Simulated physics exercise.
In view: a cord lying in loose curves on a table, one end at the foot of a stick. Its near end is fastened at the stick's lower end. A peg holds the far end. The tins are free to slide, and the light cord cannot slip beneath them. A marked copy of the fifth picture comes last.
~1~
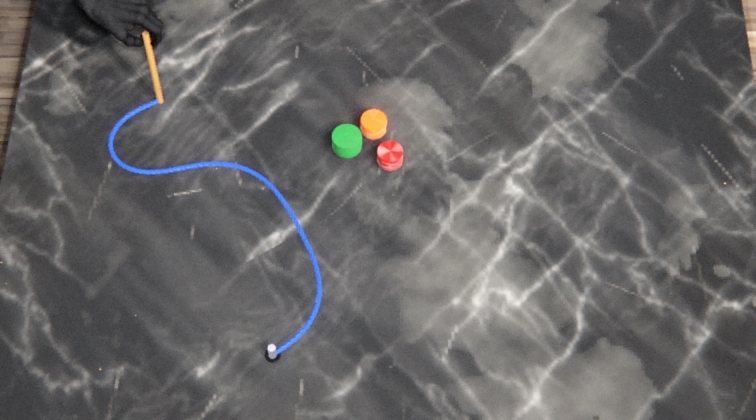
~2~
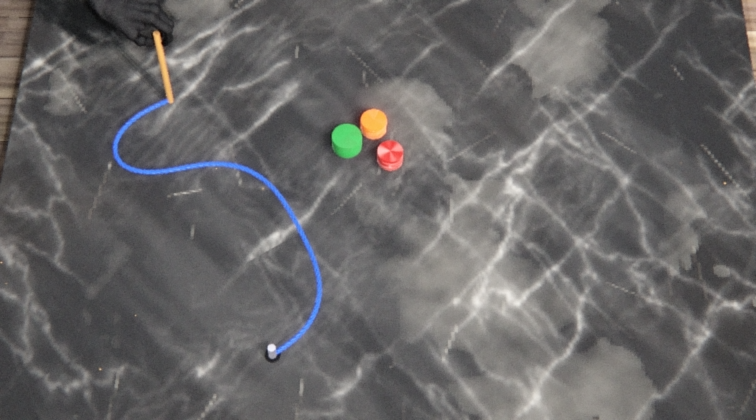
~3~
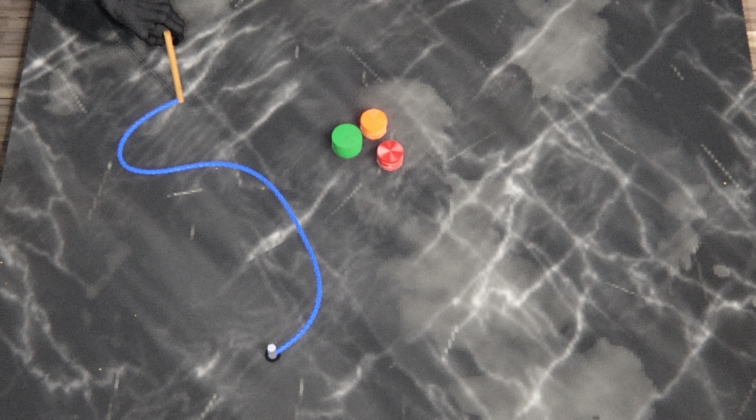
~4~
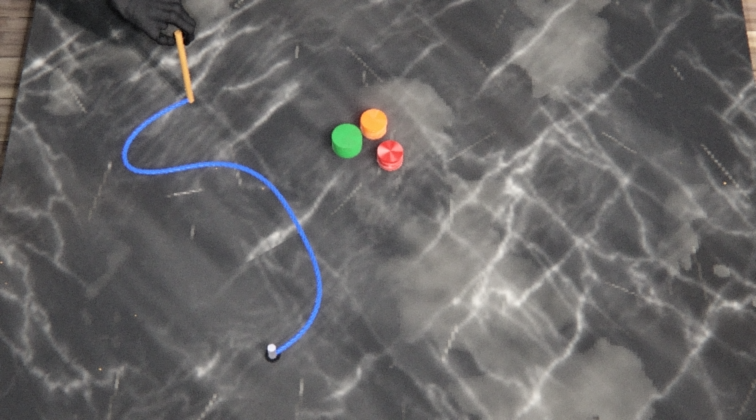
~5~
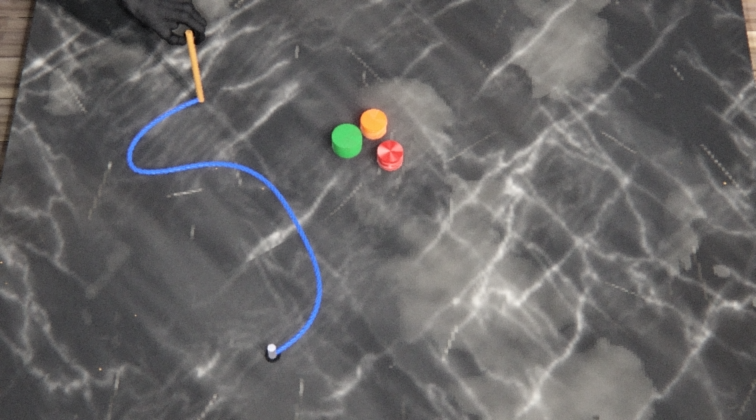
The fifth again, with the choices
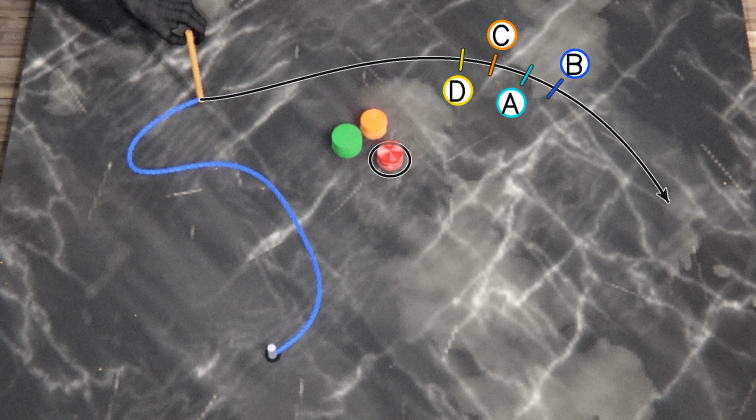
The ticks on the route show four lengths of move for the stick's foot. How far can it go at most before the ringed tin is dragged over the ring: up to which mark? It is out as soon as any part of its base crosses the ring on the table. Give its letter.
As far as tick B.
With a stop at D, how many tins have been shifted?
The count is none.
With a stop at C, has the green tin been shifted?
By then, no.
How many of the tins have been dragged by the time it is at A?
The count is none.
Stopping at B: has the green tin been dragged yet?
Yes.
On the marked copy, A at (527, 75); B at (555, 89); C at (493, 65); D at (462, 60); the ring at (390, 160); the route from (201, 100) via (466, 60) to (668, 202).
With B. Early on, foot of the stick (326, 73); red tin (390, 156).
Further on, foot of the stick (452, 59); red tin (390, 156).
At the end, foot of the stick (555, 89); orange tin (379, 130); green tin (360, 147); red tin (390, 156); the red tin is still in its ring.
As for the rest, A is safe but short; C is safe but short; D is safe but short.
